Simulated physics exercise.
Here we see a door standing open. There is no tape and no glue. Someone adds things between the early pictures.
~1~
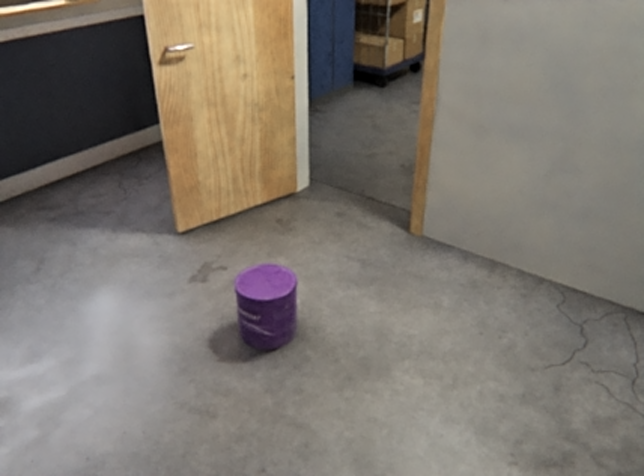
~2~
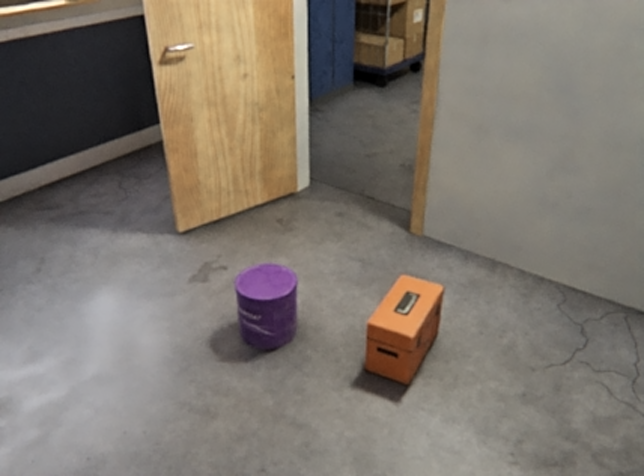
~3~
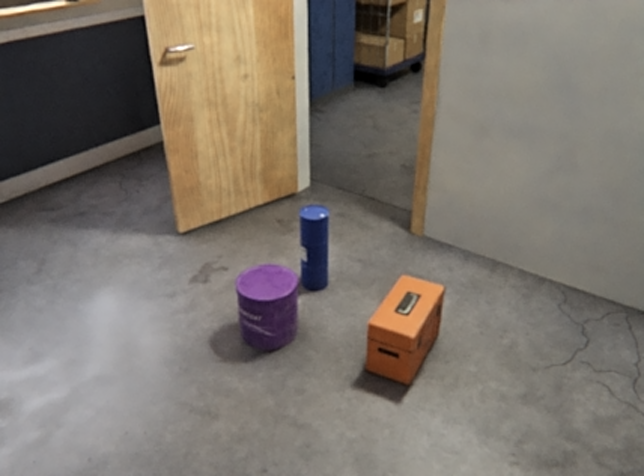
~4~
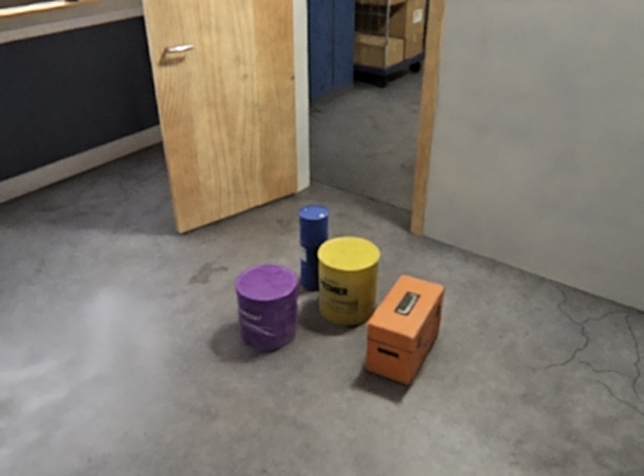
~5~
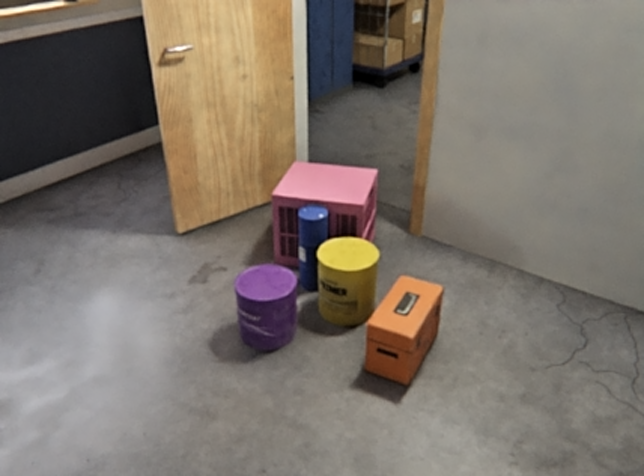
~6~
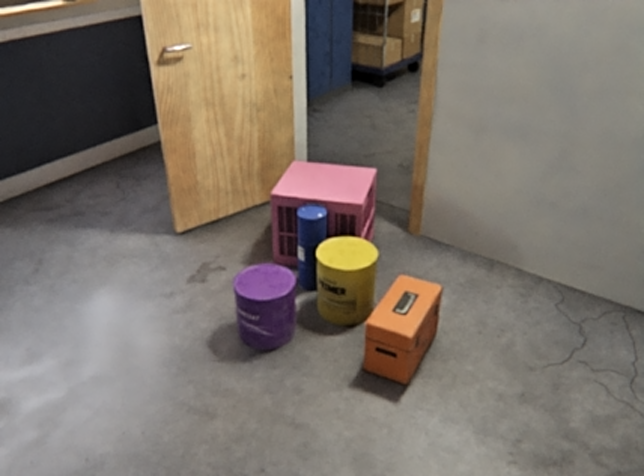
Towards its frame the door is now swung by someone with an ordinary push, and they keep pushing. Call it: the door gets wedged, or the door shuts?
It gets wedged.
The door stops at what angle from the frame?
Close to 60 degrees, I'd say.
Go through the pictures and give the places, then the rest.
The first frame shows door wide open and still; purple pail (267, 306).
The second frame shows door wide open and still; orange toolbox (405, 327).
The third frame shows door wide open and still; purple pail (268, 307).
The fourth frame shows door wide open and still; orange toolbox (405, 328); blue canister (314, 249).
The fifth frame shows door wide open and still; purple pail (267, 307); yellow pail (347, 282).
The sixth frame shows door wide open and still; pink chest (326, 216); orange toolbox (403, 327).
Then, 0.50 s later than the last frame, door 84° open.
Then, 0.70 s later than the last frame, door 68° open.
When it is over, door 58° open; all 5 as before. End places, in pixels of the last picture, pink chest near (328, 216).
